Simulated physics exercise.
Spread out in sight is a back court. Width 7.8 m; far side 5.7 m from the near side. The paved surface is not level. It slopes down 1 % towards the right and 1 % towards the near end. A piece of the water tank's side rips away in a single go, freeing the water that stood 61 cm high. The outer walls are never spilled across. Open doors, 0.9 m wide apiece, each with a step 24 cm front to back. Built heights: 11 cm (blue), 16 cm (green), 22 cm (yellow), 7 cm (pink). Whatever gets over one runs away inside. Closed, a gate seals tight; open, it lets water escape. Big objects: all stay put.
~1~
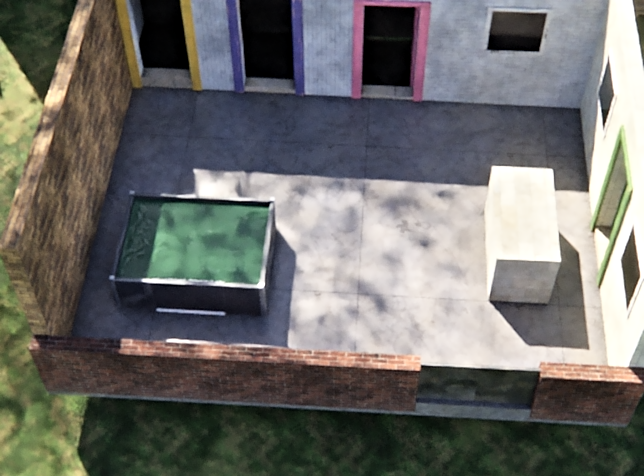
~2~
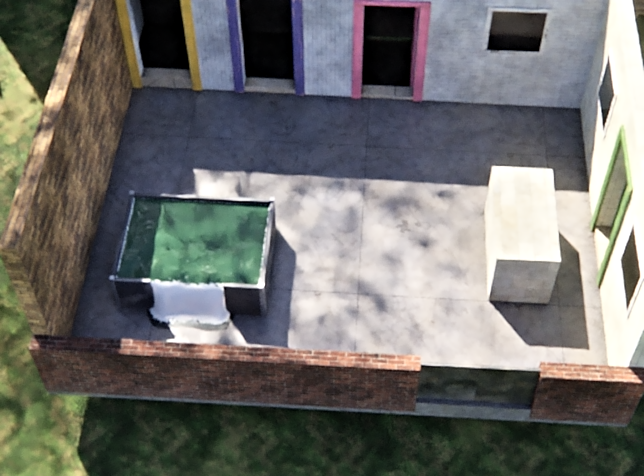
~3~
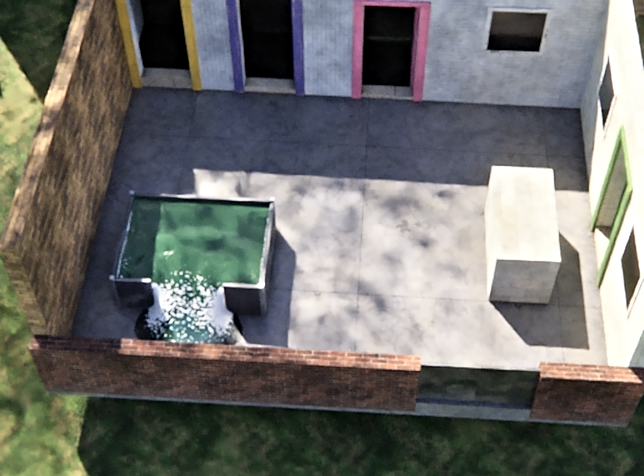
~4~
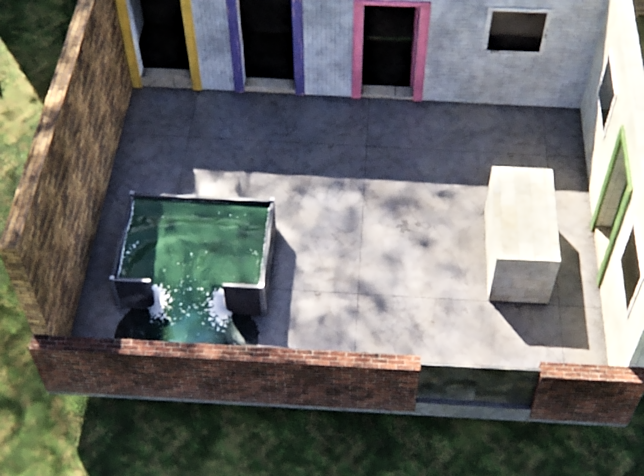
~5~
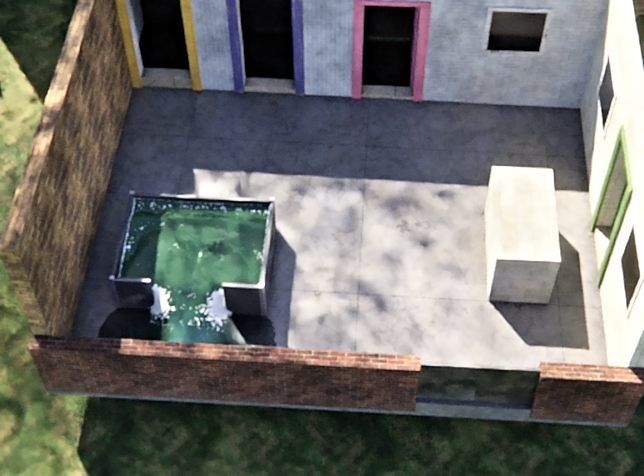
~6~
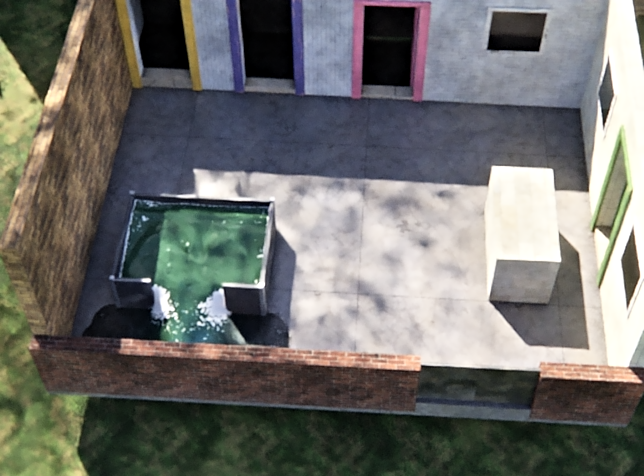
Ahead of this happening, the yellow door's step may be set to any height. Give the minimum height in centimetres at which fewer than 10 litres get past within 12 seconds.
14.5 cm.
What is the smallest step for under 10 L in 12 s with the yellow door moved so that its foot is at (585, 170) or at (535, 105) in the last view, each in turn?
Minimums: Roughly 8.5 cm and 6.5 cm.
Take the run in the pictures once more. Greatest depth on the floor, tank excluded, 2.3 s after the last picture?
It gets to close to 28 centimetres there.
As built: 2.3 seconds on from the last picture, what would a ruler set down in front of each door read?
Depth (cm): Blue 0 / green 0 / yellow 0 / pink 0.
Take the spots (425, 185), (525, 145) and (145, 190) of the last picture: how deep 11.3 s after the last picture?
Roughly 6, 7 and 2 centimetres.
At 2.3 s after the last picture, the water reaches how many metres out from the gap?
About 6.2 m.
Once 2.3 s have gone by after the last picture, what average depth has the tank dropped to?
Around 25 cm on average.
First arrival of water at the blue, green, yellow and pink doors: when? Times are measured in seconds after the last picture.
Blue at 3.6 s, green at 2.8 s, yellow at 2.6 s and pink at 5.0 s.
Then, 0.7 s after the last picture water covers 10 % of the floor, deepest (47 cm) near (64, 366); it has not reached the yellow door.
Then, 2.3 s after the last picture water covers 45 % of the floor, deepest (28 cm) near (176, 373); it has not reached the yellow door.
Then, 11.3 s after the last picture water covers 90 % of the floor, deepest (14 cm) near (586, 293); 2 cm at the yellow door, 0 litres in over its 22 cm step.
At the yellow door as built, the water peaked near 19 cm, 2.9 s after the last picture.
Run again over the same 12 s with other heights there, 25 litres in over 11.5 cm, 5 litres over 16 cm. The limit of 10 litres is kept from about 14.5 cm up.
